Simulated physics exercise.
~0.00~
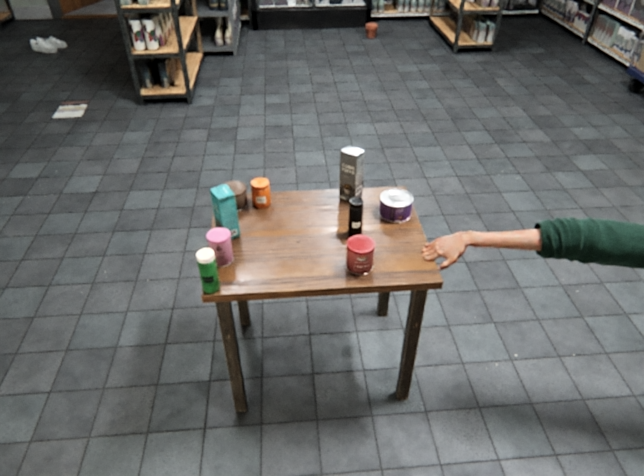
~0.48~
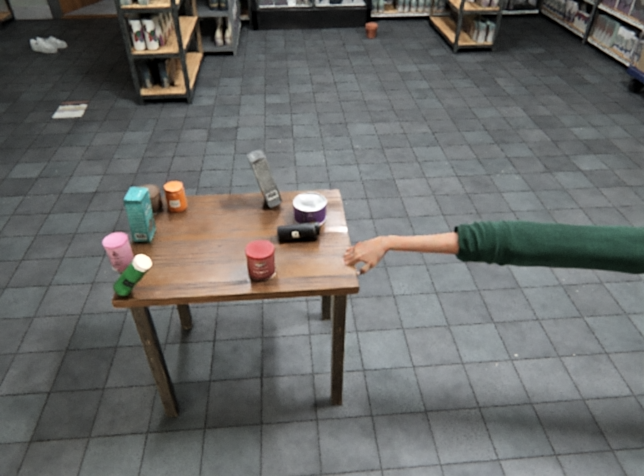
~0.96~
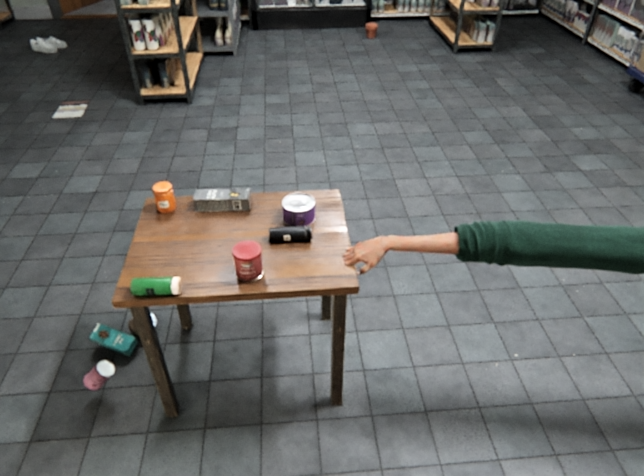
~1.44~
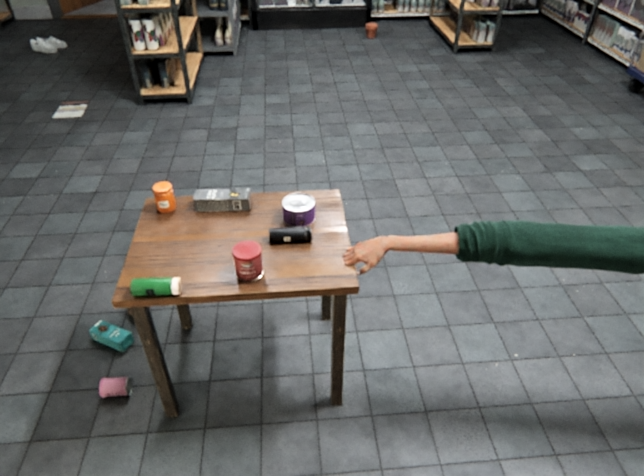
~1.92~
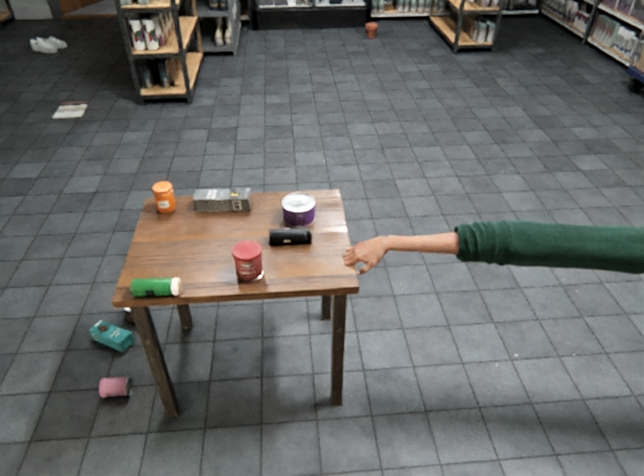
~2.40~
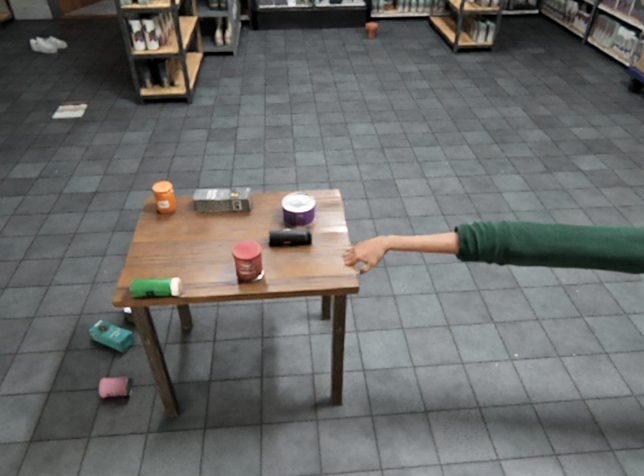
To begin with, a hand in a green sleeve rests against the right edge of a small wooden table holding assorted cartons, jars, tubs and shakers. The arm shoves the table left, and the black shaker falls over while the tall grey carton and green shaker tilt. Next, the turquoise carton, pink tin and small brown tub drop past the left edge, as the grey carton and green shaker end up lying flat on top. The pink tin tumbles onto its side on the floor. Finally, everything is still, with the orange jar, red tin and purple tub upright.
